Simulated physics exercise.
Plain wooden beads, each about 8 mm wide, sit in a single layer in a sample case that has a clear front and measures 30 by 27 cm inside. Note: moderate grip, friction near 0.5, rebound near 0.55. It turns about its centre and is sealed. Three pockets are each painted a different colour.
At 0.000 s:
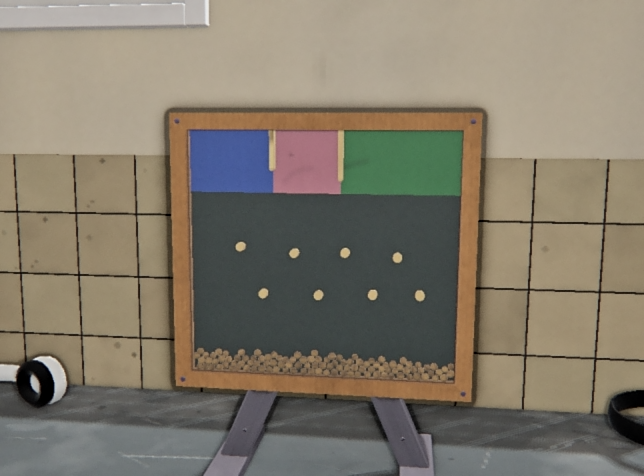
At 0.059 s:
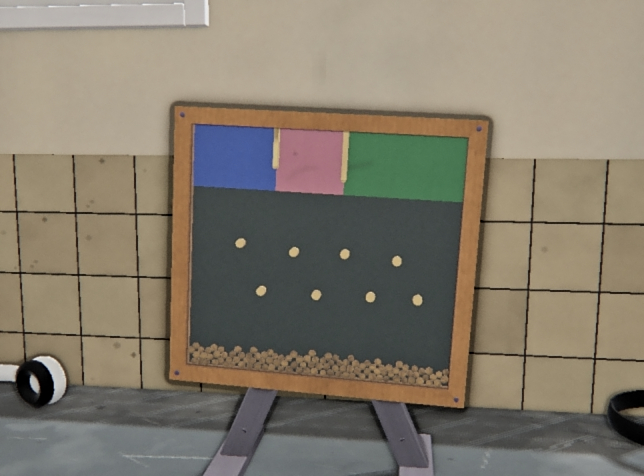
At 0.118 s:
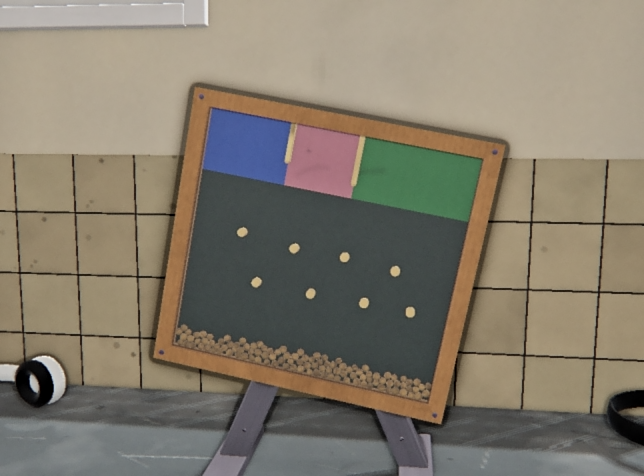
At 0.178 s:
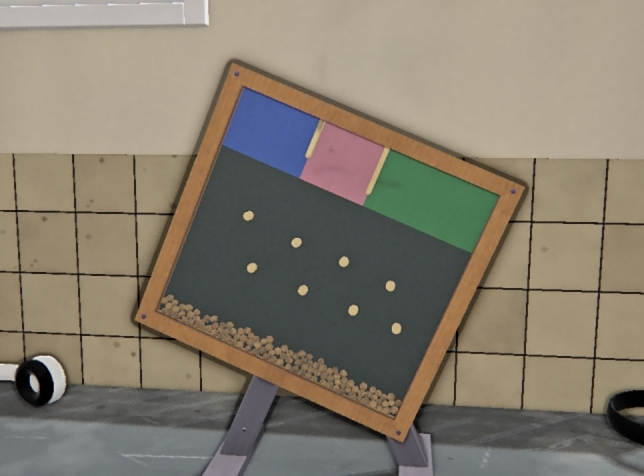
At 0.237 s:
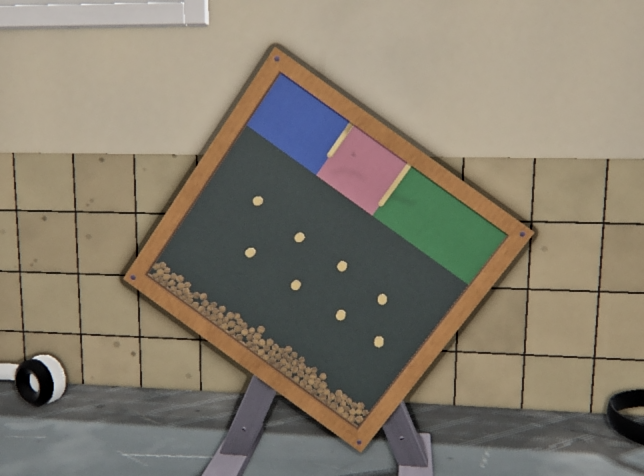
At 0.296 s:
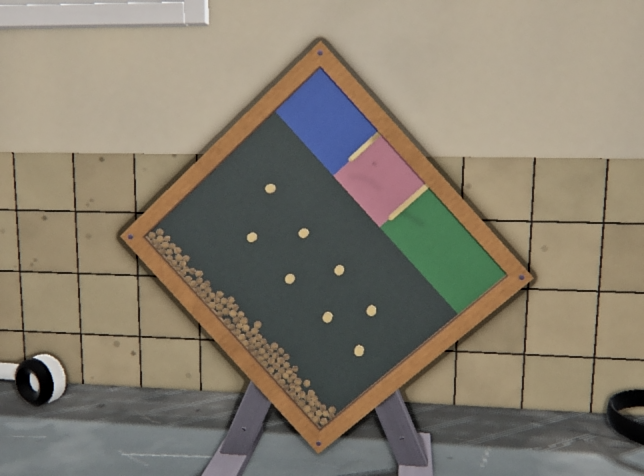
Against a beige wall with tan square tiles below, a grey countertop is seen straight on by a still camera. A wooden-framed, clear-fronted case stands on grey legs, with blue, pink and green pockets from left to right along its top, eight pale pegs on its dark middle, and small brown beads along the bottom. The case turns clockwise, slightly, then further, while the beads stay banked along its lower-left side.
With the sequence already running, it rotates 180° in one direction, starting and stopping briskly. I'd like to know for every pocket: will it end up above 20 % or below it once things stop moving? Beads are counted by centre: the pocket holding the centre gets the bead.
Pink ends up below, blue ends up below, green ends up above.
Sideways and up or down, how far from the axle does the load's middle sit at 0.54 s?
Left by about 11 cm and below by about 7 cm.
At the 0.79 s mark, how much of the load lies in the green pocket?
The share there is some 35 per cent.
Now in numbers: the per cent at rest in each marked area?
Pink pocket 0, blue pocket 0, green pocket 100.
After 0.54 s, it stands 98° clockwise; the beads' middle is 11 cm left of and 7 cm below the centre; nothing in the marked areas.
After 0.79 s, it stands 150° clockwise; the beads' middle is 10 cm left of and 7 cm below the centre; green 35 %.
After 1.01 s, it stands 180° clockwise; the beads' middle is 10 cm left of and 10 cm below the centre; green 80 %.
Settled by 2.0 s, it stands 180° clockwise; pink 0 %, blue 0 %, green 100 %.
